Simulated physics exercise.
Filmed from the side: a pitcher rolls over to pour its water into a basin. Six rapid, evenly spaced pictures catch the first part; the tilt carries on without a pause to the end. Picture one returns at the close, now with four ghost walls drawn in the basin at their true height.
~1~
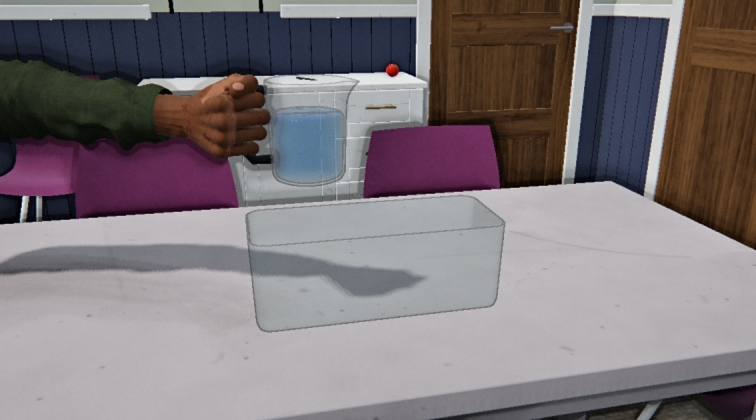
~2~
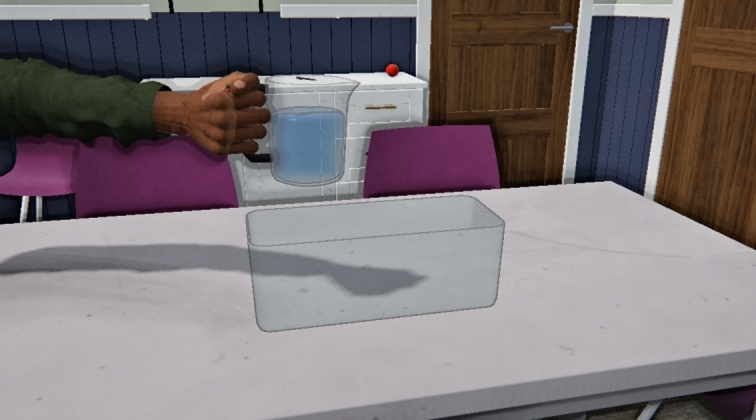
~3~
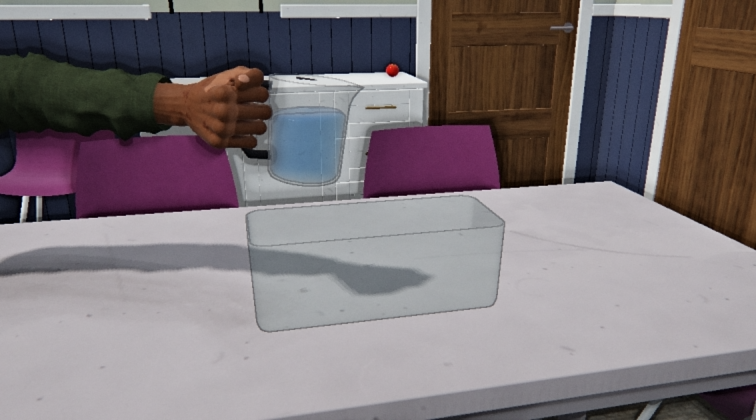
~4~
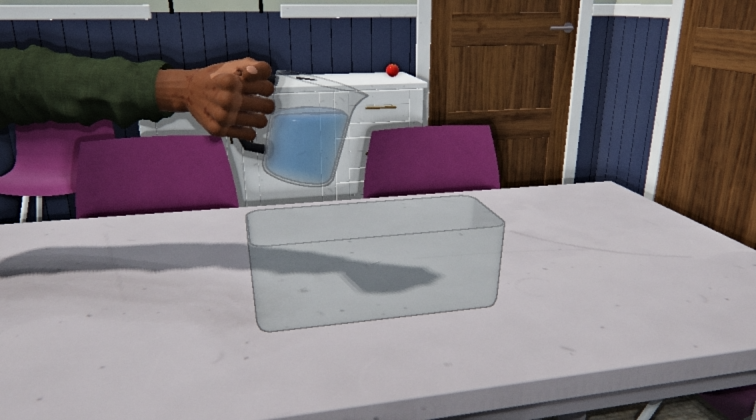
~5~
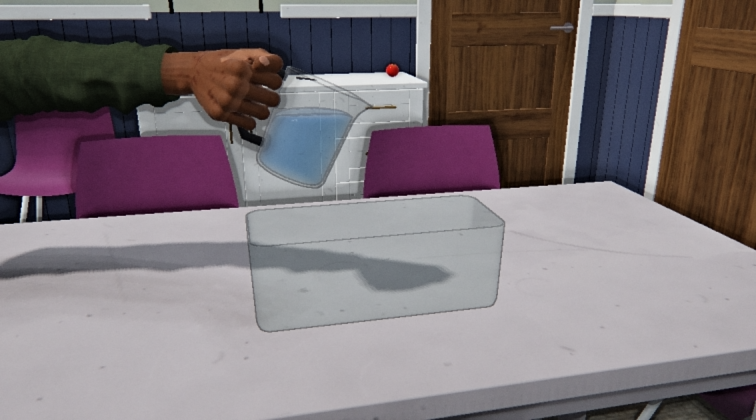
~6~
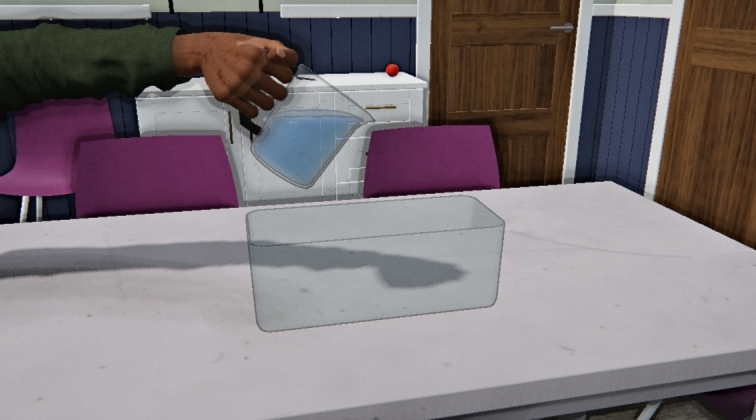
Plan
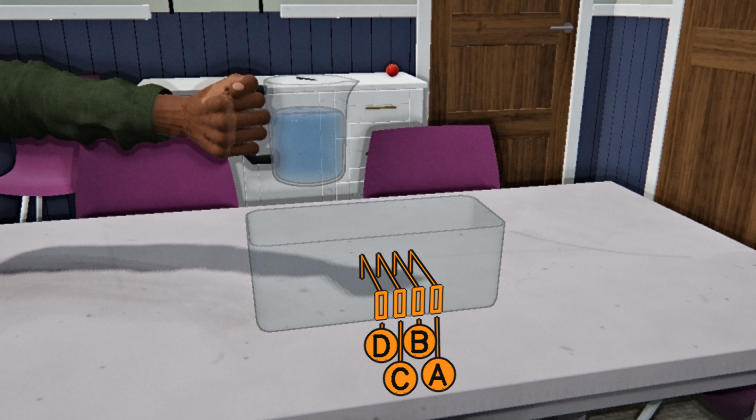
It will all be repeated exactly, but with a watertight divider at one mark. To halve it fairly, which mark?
Go for B.
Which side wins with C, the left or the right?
The right side.
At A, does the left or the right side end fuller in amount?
More ends on the left.
On the marked copy, A at (436, 317); B at (418, 319); C at (400, 322); D at (382, 324).
For slot A, about 89 % ends left of the wall and 9 % right of it.
For slot B, about 47 % ends left of the wall and 53 % right of it.
For slot C, about 20 % ends left of the wall and 80 % right of it.
For slot D, about 8 % ends left of the wall and 91 % right of it.
